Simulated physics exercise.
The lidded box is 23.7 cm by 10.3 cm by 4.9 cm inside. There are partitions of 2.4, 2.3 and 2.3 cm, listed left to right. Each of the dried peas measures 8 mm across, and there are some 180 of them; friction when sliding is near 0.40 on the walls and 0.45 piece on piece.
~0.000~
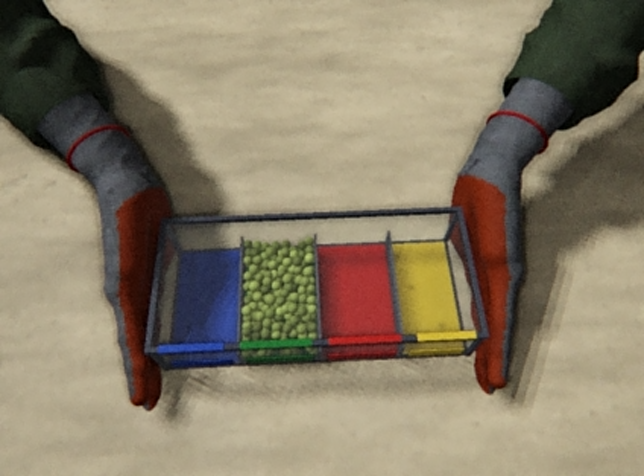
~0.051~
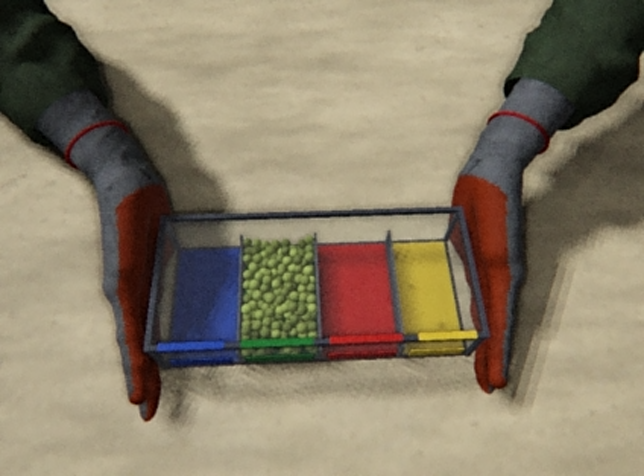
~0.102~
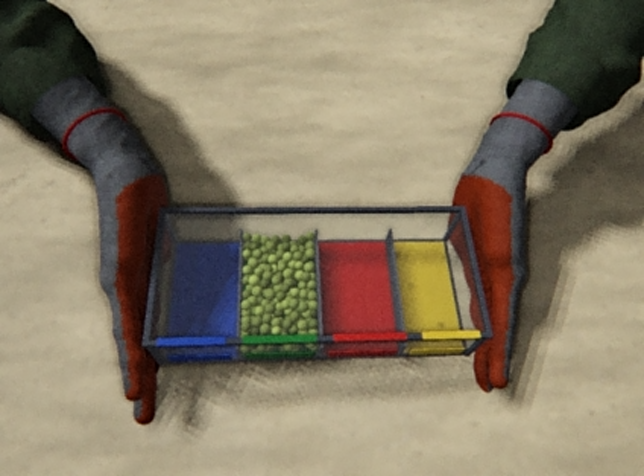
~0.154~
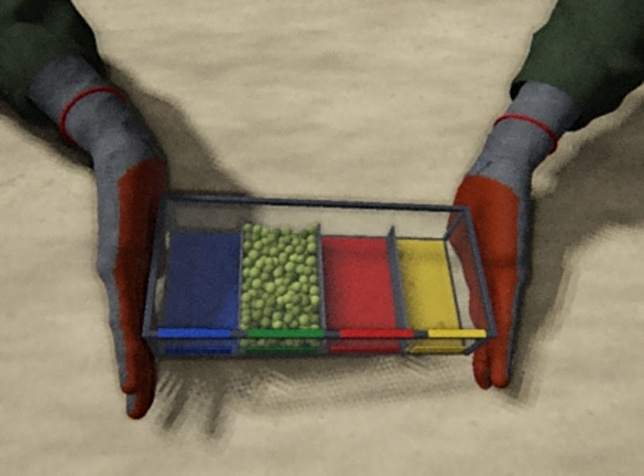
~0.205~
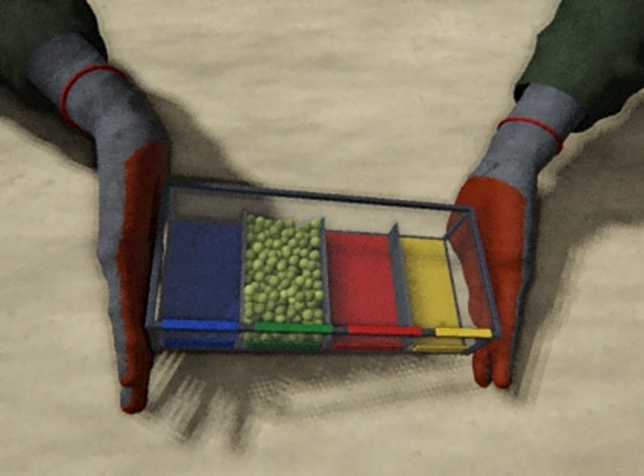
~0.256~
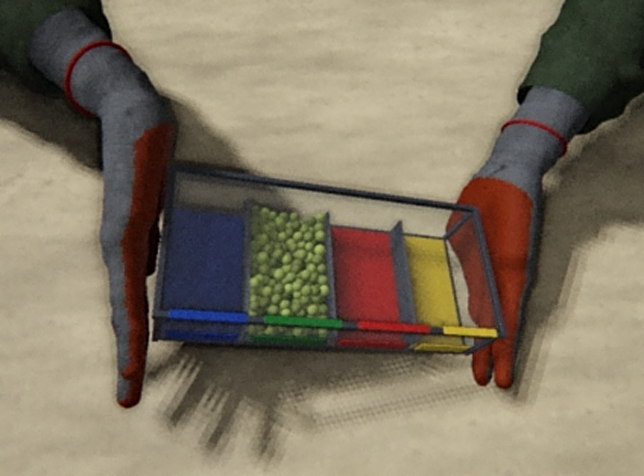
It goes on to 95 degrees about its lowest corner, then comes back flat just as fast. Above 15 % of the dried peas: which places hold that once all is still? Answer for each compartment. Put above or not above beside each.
Red compartment: Not above; blue compartment: Not above; green compartment: Not above; yellow compartment: Above.
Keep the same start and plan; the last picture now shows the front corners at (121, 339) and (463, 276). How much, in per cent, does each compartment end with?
Red 0 %; blue 85 %; green 15 %; yellow 0 %.
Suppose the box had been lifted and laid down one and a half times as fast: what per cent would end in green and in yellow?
Then green would get 0 per cent, while yellow would get 95 per cent.
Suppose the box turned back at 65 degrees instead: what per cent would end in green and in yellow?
Then the green compartment would keep 70 per cent and the yellow one 15 per cent.
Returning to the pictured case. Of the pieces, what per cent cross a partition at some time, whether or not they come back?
Around 90 percent.
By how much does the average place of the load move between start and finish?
I'd put it at close to 11.5 cm.
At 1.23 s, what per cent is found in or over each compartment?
In per cent: Red 25, blue 0, green 45, yellow 30.
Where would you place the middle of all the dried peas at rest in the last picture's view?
(431, 293) or so.
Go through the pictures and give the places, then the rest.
Box tilt 0 degrees, front corners at (152, 348) and (482, 333); green 100 %, in the first picture.
Box tilt 1 degrees, front corners at (151, 346) and (483, 333), in the second picture.
Box tilt 4 degrees, front corners at (150, 341) and (486, 333), lowest corner right front, in the third picture.
Box tilt 8 degrees, front corners at (150, 332) and (490, 332), lowest corner right front, in the fourth picture.
Box tilt 13 degrees, front corners at (153, 322) and (495, 332), lowest corner right front, in the fifth picture.
Box tilt 17 degrees, front corners at (160, 312) and (500, 332), lowest corner right front; green 100 %. The box's pace is about 90 degrees a second, in the sixth picture.
After 1.23 s, tilt 95 degrees; red 25 %, green 45 %, yellow 30 %.
After 1.87 s, tilt 42 degrees; green 10 %, yellow 90 %.
Then, at 2.56 s, tilt 0 degrees; green 10 %, yellow 90 %.
By 3.2 s all is still; red 0 %, blue 0 %, green 10 %, yellow 90 %.
